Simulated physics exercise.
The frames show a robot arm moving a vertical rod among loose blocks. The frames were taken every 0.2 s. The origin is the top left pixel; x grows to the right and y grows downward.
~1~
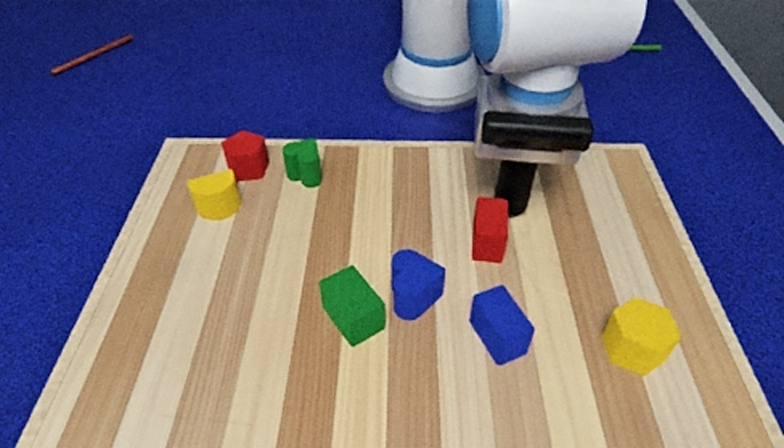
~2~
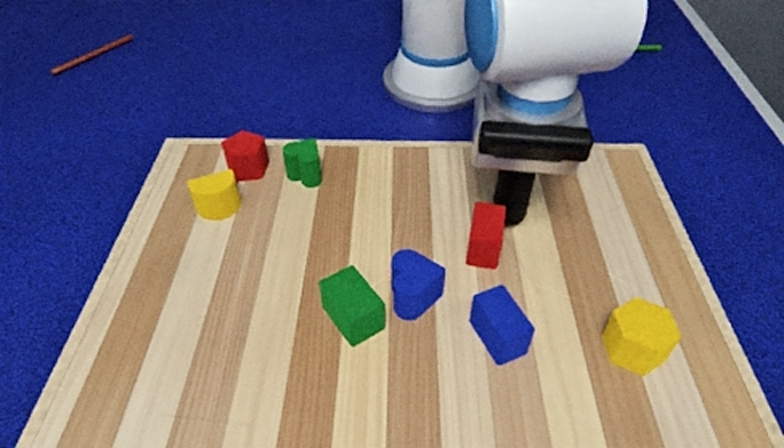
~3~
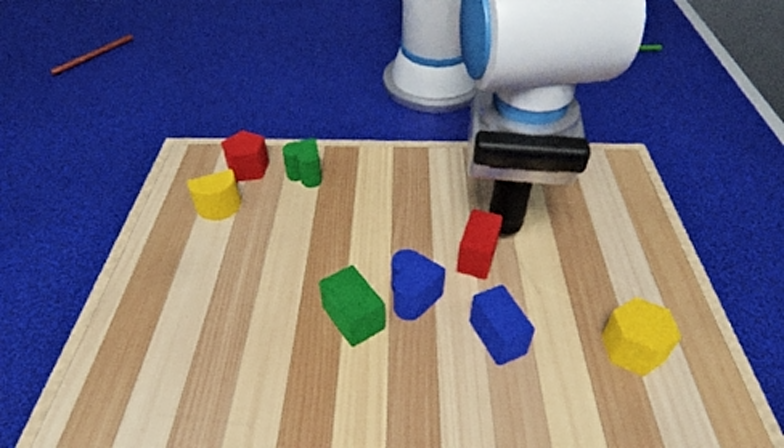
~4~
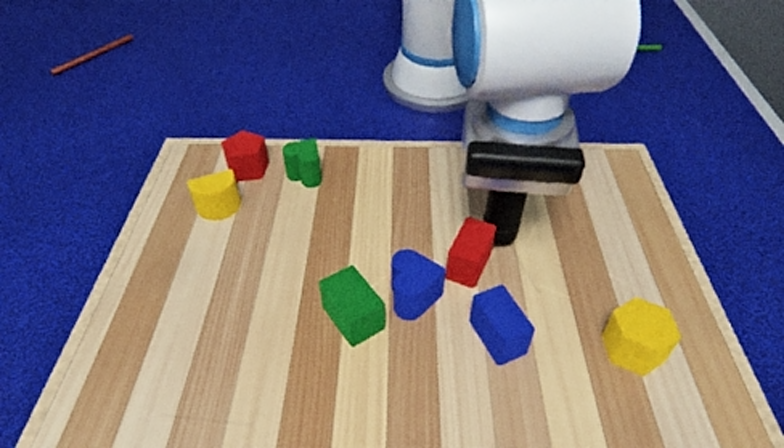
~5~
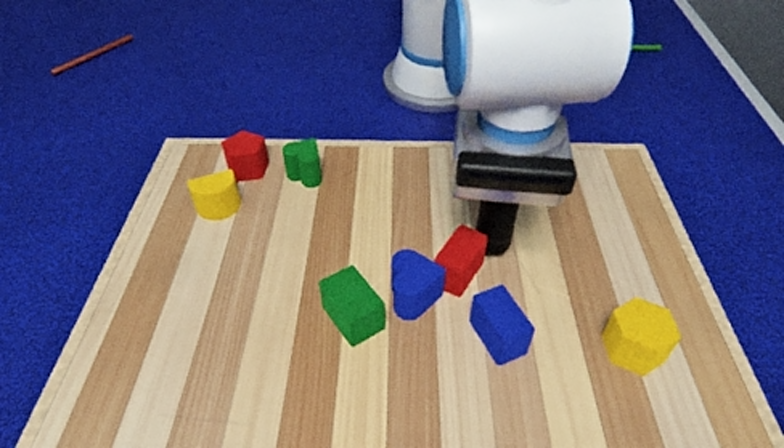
The clip shows a robot arm above a striped wooden board of coloured blocks, its black rod nudging a red rectangular block slightly downward and left, closer to the blue heart, as the block turns and the others stay still.
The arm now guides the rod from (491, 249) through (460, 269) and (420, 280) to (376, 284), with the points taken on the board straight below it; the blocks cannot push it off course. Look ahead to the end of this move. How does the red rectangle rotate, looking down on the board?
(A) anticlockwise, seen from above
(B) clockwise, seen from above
Answer: A.
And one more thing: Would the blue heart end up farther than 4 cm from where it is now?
Yes - that is the case.
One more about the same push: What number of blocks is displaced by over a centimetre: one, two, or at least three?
Blocks moved: Three or more.
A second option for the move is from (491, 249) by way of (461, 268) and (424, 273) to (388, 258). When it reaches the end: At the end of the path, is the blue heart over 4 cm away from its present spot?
The answer is yes.
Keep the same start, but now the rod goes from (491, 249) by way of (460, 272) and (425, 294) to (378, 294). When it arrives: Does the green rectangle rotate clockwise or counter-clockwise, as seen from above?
Viewed from above: Clockwise.
The first path, step by step. One third of the way, rod (460, 263); green rectangle (338, 297), turned 30° clockwise; blue heart (382, 294); red rectangle (426, 268).
Two thirds of the way, rod (420, 273); green rectangle (308, 305), turned 40° clockwise; blue heart (351, 322); red rectangle (390, 285).
At the end, rod (376, 277); green rectangle (304, 307), turned 45° clockwise; blue heart (339, 342), turned 15° clockwise; red rectangle (372, 299), turned 35° anticlockwise; blue rectangle not moved.
